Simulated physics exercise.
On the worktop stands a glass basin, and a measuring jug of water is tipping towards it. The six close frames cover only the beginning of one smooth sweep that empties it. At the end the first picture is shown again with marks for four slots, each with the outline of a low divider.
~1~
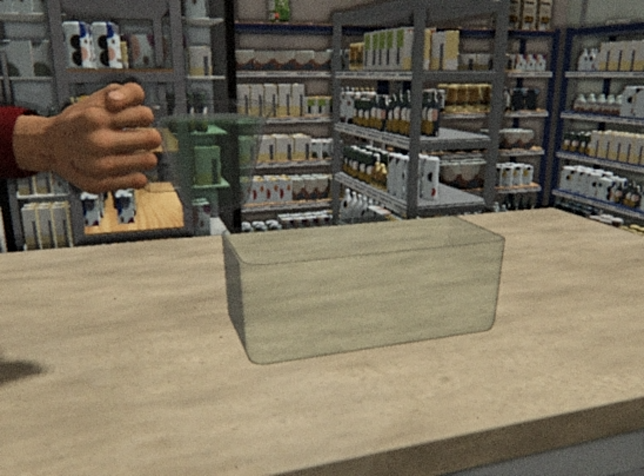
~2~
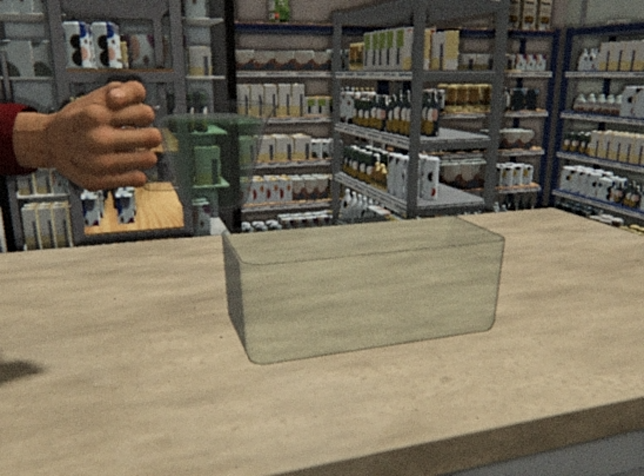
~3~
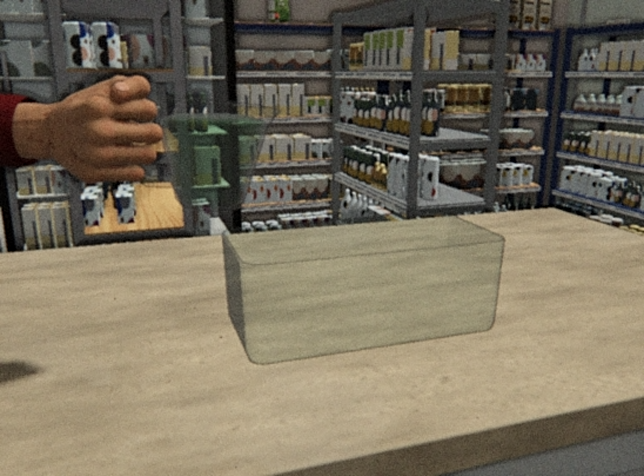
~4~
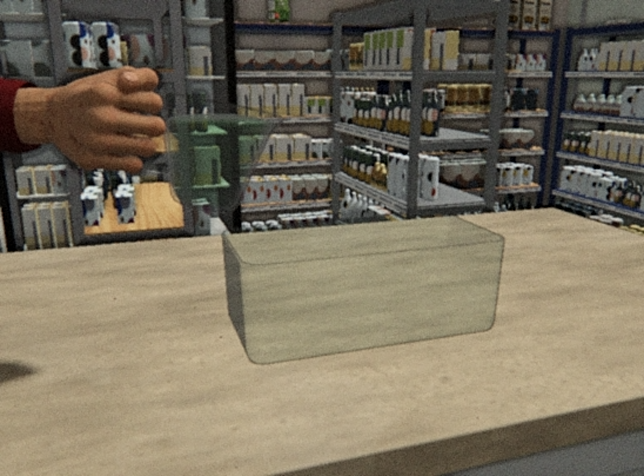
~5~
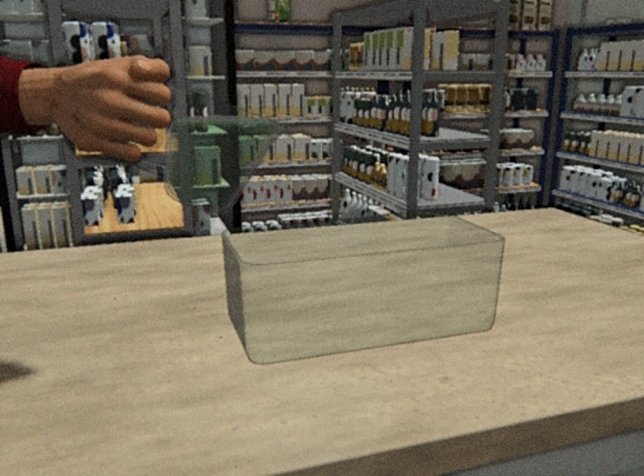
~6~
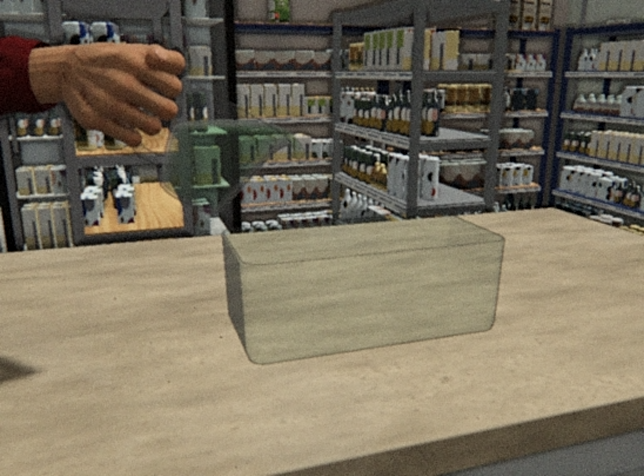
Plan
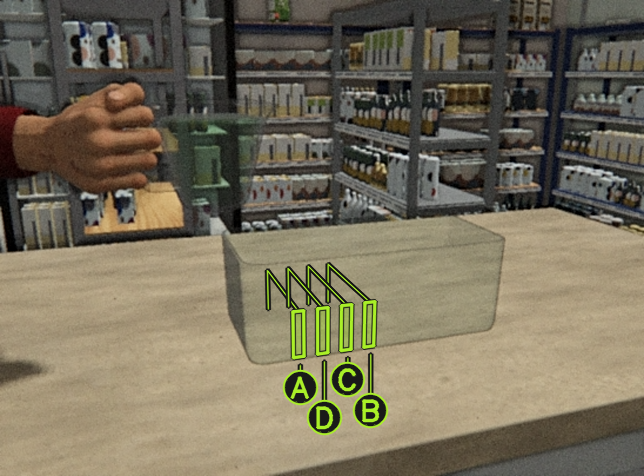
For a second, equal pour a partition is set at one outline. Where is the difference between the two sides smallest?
C works best here.
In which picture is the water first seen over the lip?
In picture 6.
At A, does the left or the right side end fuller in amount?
The right one.
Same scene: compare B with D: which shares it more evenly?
D it is.
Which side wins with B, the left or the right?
More ends on the left.
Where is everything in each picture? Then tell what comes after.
In the first frame, upright, lip at (275, 104); basin from (246, 363) to (491, 326); nothing has left yet.
In the second frame, upright, lip at (276, 105); nothing has left yet.
In the third frame, tipped about 5°, lip at (279, 110); nothing has left yet.
In the fourth frame, tipped about 12°, lip at (283, 118); nothing has left yet.
In the fifth frame, tipped about 20°, lip at (287, 129); nothing has left yet.
In the sixth frame, tipped about 30°, lip at (290, 143); water is over the lip, down to (297, 156).
On the marked copy, A at (300, 365); B at (370, 354); C at (347, 357); D at (324, 361).
If A is chosen, about 3 % ends left of the wall and 96 % right of it.
If B is chosen, about 88 % ends left of the wall and 10 % right of it.
If C is chosen, about 50 % ends left of the wall and 49 % right of it.
If D is chosen, about 19 % ends left of the wall and 81 % right of it.
